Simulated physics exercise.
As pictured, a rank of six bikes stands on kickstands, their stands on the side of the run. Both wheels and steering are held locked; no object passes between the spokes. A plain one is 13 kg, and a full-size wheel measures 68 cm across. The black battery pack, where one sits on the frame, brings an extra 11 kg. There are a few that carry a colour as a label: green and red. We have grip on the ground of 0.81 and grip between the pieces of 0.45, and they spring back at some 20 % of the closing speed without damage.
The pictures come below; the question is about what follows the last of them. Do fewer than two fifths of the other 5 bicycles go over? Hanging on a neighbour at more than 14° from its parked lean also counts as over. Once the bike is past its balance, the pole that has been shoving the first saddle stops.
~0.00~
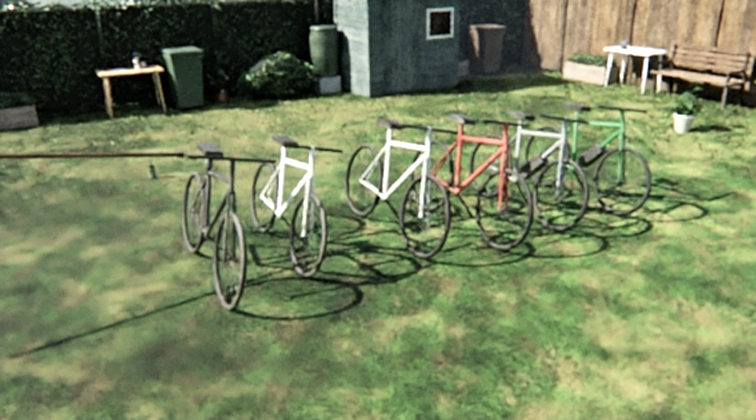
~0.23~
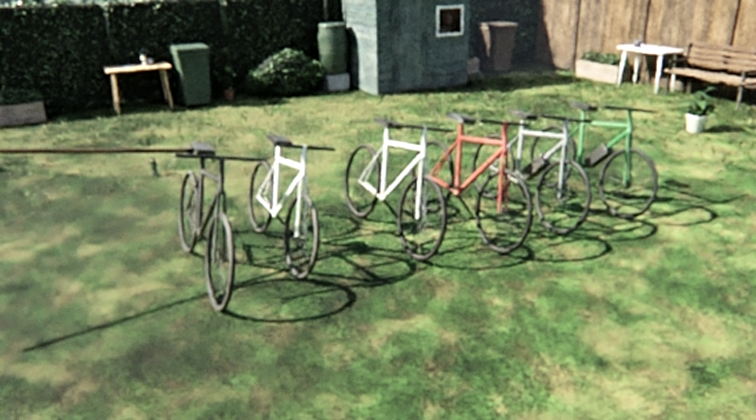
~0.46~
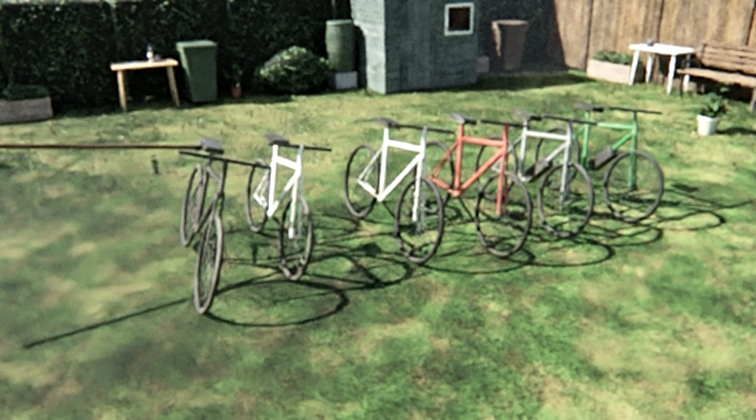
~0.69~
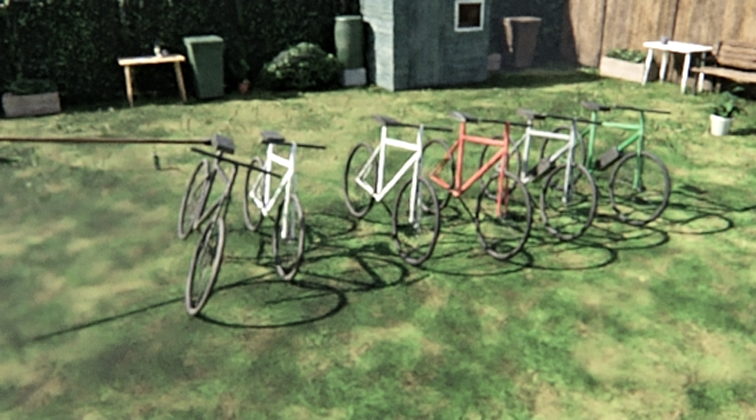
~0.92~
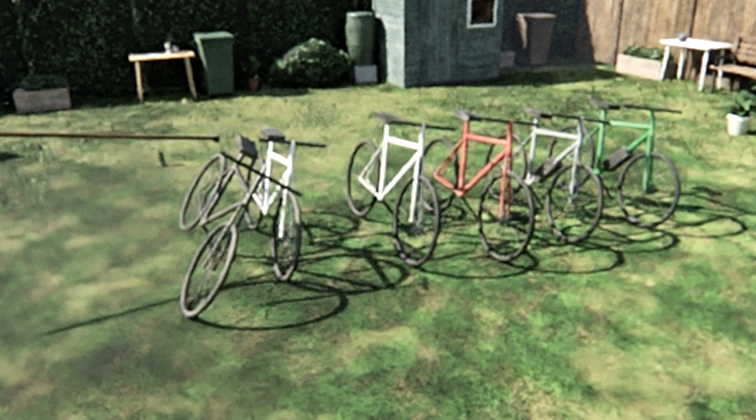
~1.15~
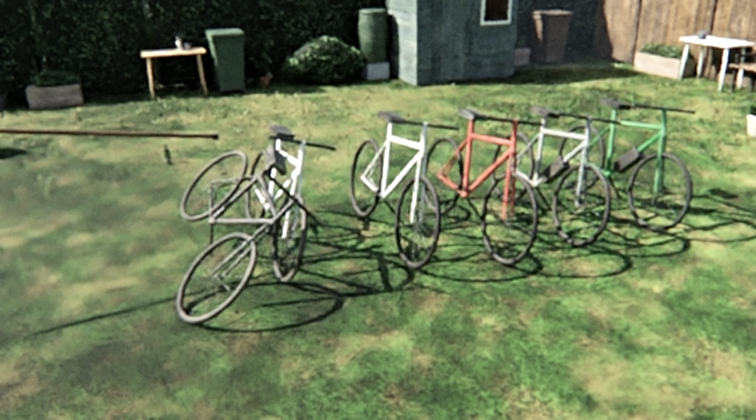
No, over two fifths do.
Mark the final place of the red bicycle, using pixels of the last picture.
It settles close to (575, 199) in the last view.
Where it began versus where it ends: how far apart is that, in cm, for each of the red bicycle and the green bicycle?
Well, the red finishes 90 cm from where it began, while the green finishes 60 cm from its start.
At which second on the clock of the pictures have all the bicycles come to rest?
Roughly 4.0 s.
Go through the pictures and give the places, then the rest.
In the first frame (pixels give the middle of a visible side; the camera moves round a little), pole end (181, 155) 10 cm from the first bicycle; green bicycle (561, 148); red bicycle (446, 169); none of the others has stirred.
The second frame shows pole end (190, 152) pushing; red bicycle (445, 170).
The third frame shows pole end (198, 148) pushing; red bicycle (445, 171); none of the others has stirred.
The fourth frame shows pole end (208, 143) pushing; red bicycle (444, 170); none of the others has stirred.
The fifth frame shows pole end (216, 139) stopped; red bicycle (447, 170); none of the others has stirred.
The sixth frame shows pole end (215, 137) stopped; red bicycle (450, 170); green bicycle (592, 151); steepest lean 4°, the bicycle at (307, 229); one has shifted.
After 1.62 s, 1 of the 5 other bicycles over.
After 2.66 s, 3 of the 5 other bicycles over; red bicycle 33° from how it stood.
After 3.88 s, 5 of the 5 other bicycles over; red bicycle 65° from how it stood; green bicycle 26° from how it stood.
In the end (4.4 s), 5 of the 5 other bicycles over; red bicycle 70° from how it stood; green bicycle 67° from how it stood. That is 100 per cent. Not one is left standing. From the last view, middles, red bicycle near (575, 199), green bicycle near (677, 172).
